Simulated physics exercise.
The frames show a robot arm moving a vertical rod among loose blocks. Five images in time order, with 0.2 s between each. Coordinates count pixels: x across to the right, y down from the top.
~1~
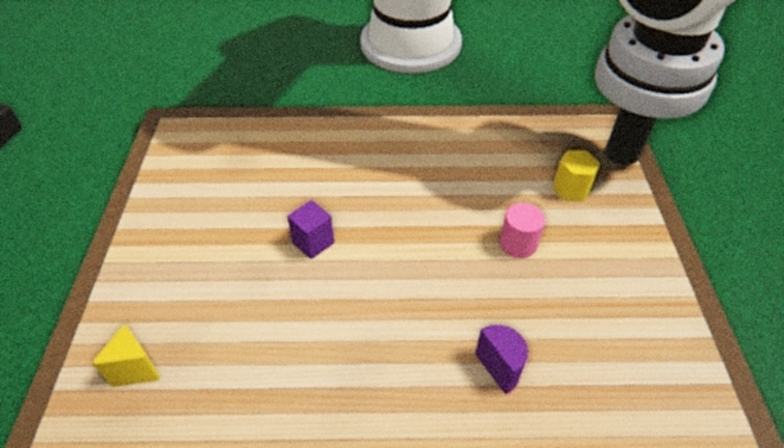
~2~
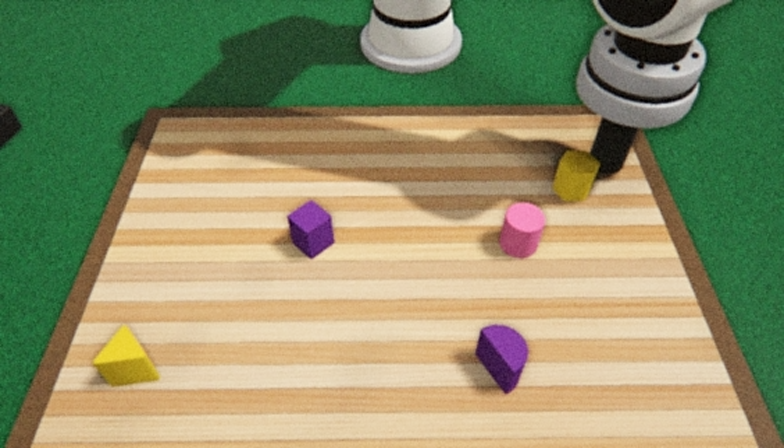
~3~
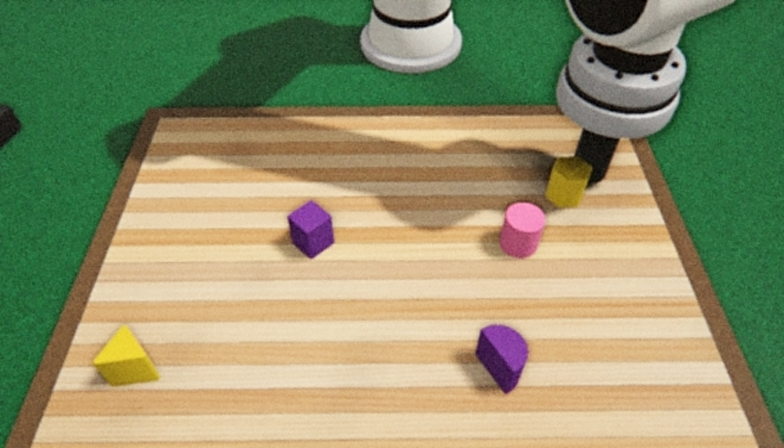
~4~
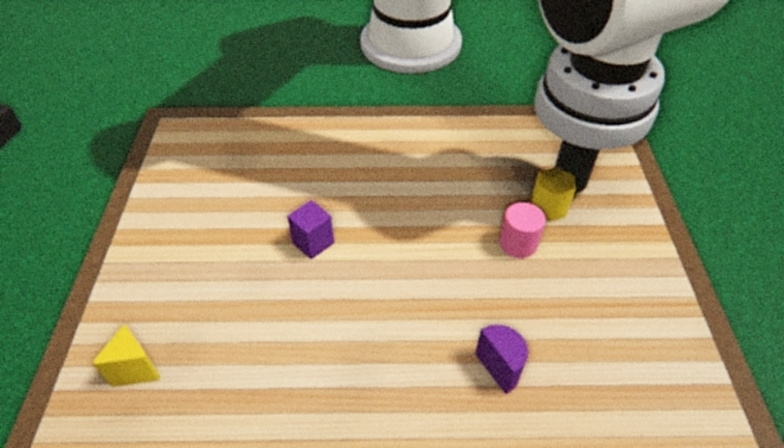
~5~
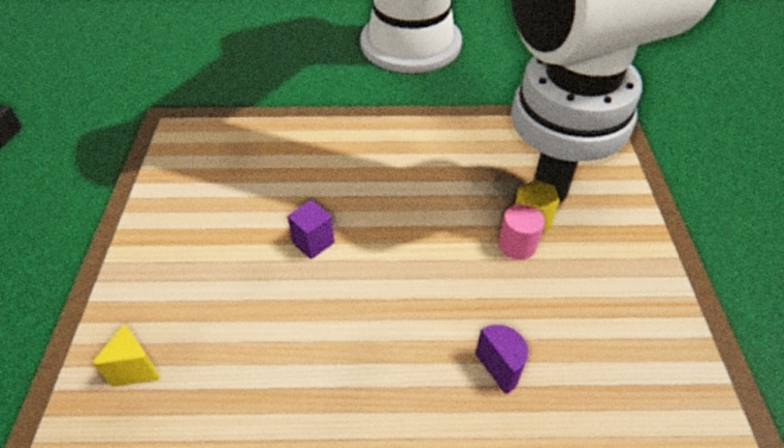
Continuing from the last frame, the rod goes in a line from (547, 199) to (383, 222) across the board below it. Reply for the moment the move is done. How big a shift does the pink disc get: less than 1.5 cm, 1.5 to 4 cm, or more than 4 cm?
That block covers between 1.5 and 4 cm.
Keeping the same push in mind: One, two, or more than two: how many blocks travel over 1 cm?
Total moved: Two.
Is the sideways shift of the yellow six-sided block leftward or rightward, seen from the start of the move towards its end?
It's pushed left.
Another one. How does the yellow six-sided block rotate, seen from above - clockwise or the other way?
If we look at it from overhead, the yellow six-sided block pivots counter-clockwise.
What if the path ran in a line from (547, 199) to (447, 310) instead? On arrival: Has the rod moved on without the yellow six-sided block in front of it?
No
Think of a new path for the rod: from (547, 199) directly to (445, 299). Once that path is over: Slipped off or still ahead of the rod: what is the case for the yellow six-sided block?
In the end it is ahead.
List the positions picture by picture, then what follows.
The first picture shows lower end of the rod (622, 154), tops of blocks, purple four-sided block (309, 215), pink disc (526, 216), yellow six-sided block (580, 161).
The second picture shows rod (605, 162), blocks as before.
The third picture shows rod (588, 172), yellow six-sided block (573, 167).
The fourth picture shows rod (569, 182), yellow six-sided block (557, 180).
The fifth picture shows rod (549, 192), purple four-sided block (309, 215), pink disc (525, 218), yellow six-sided block (539, 193).
What follows on the original path. One third of the way, rod (494, 200); pink disc (516, 238); yellow six-sided block (502, 208), turned 55° anticlockwise.
Two thirds of the way, rod (439, 208); pink disc (517, 239); yellow six-sided block (493, 210), turned 80° anticlockwise.
At the end, rod (383, 215); purple four-sided block not moved; pink disc (517, 239); yellow six-sided block (493, 210), turned 80° anticlockwise.
